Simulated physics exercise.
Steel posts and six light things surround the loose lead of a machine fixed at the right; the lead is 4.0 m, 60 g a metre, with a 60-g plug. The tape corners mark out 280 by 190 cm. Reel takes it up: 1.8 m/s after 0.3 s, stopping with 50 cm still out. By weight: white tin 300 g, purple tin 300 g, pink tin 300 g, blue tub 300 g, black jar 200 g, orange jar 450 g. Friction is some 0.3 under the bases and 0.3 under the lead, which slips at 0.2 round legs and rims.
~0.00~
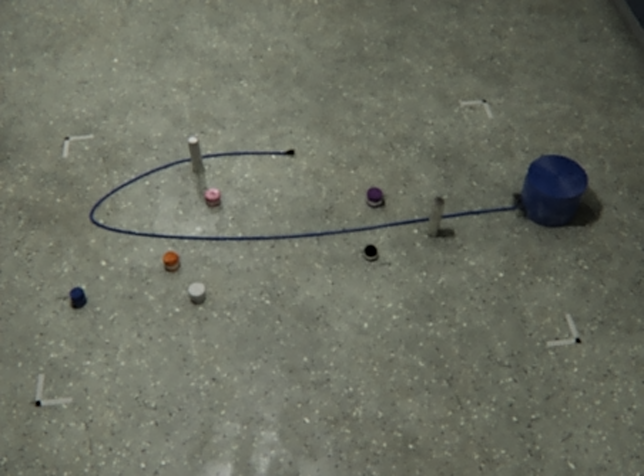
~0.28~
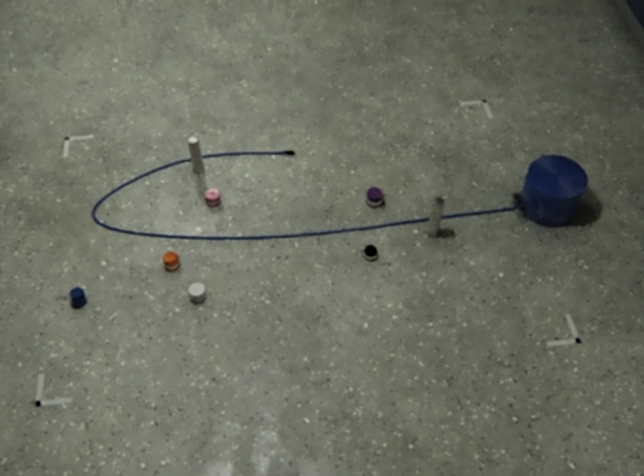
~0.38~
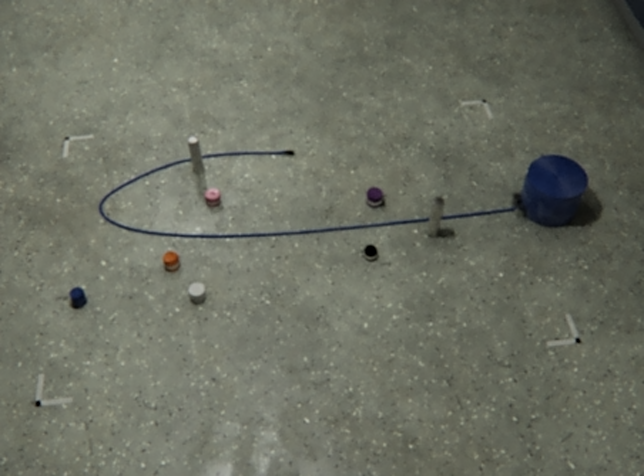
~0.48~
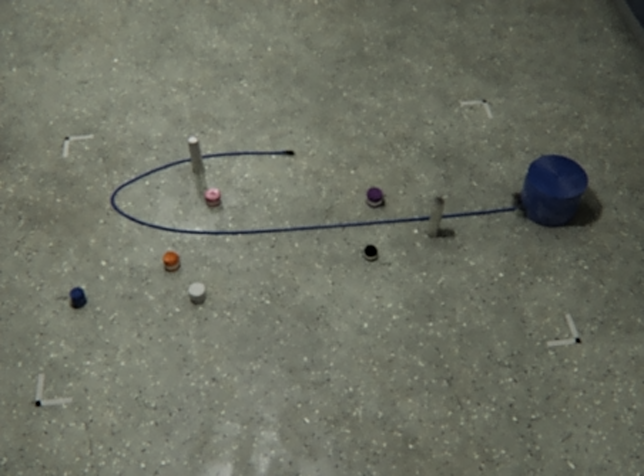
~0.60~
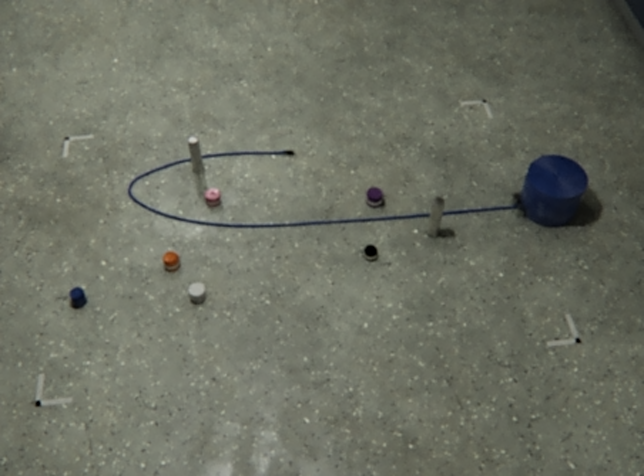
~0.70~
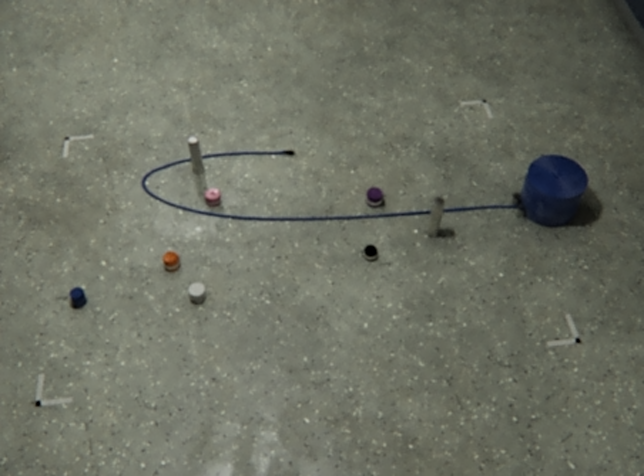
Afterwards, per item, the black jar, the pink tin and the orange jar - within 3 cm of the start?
As I see it, the black jar is going to go somewhere; the pink tin is going to go somewhere; the orange jar is going to stay right there.
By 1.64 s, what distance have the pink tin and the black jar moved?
By then the pink tin is 25 cm out of place and the black jar is 0 cm out.
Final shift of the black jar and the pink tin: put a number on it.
Roughly: Black jar 60 cm; pink tin 25 cm.
By 1.2 s, plug at (241, 157); pink tin 14 cm off its start.
By 1.6 s, plug at (266, 229); pink tin 27 cm off its start, purple tin 3 cm off its start.
By 2.1 s, plug at (404, 254); pink tin 27 cm off its start at (245, 169), black jar 27 cm off its start at (419, 247), purple tin 3 cm off its start at (376, 190).
By 2.6 s, plug at (484, 166); black jar 62 cm off its start, pink tin 27 cm off its start, purple tin 3 cm off its start.
By 3.4 s, plug at (530, 168); black jar 62 cm off its start at (479, 239), pink tin 27 cm off its start at (245, 169), orange jar 0 cm off its start at (170, 257), purple tin 3 cm off its start at (376, 190).
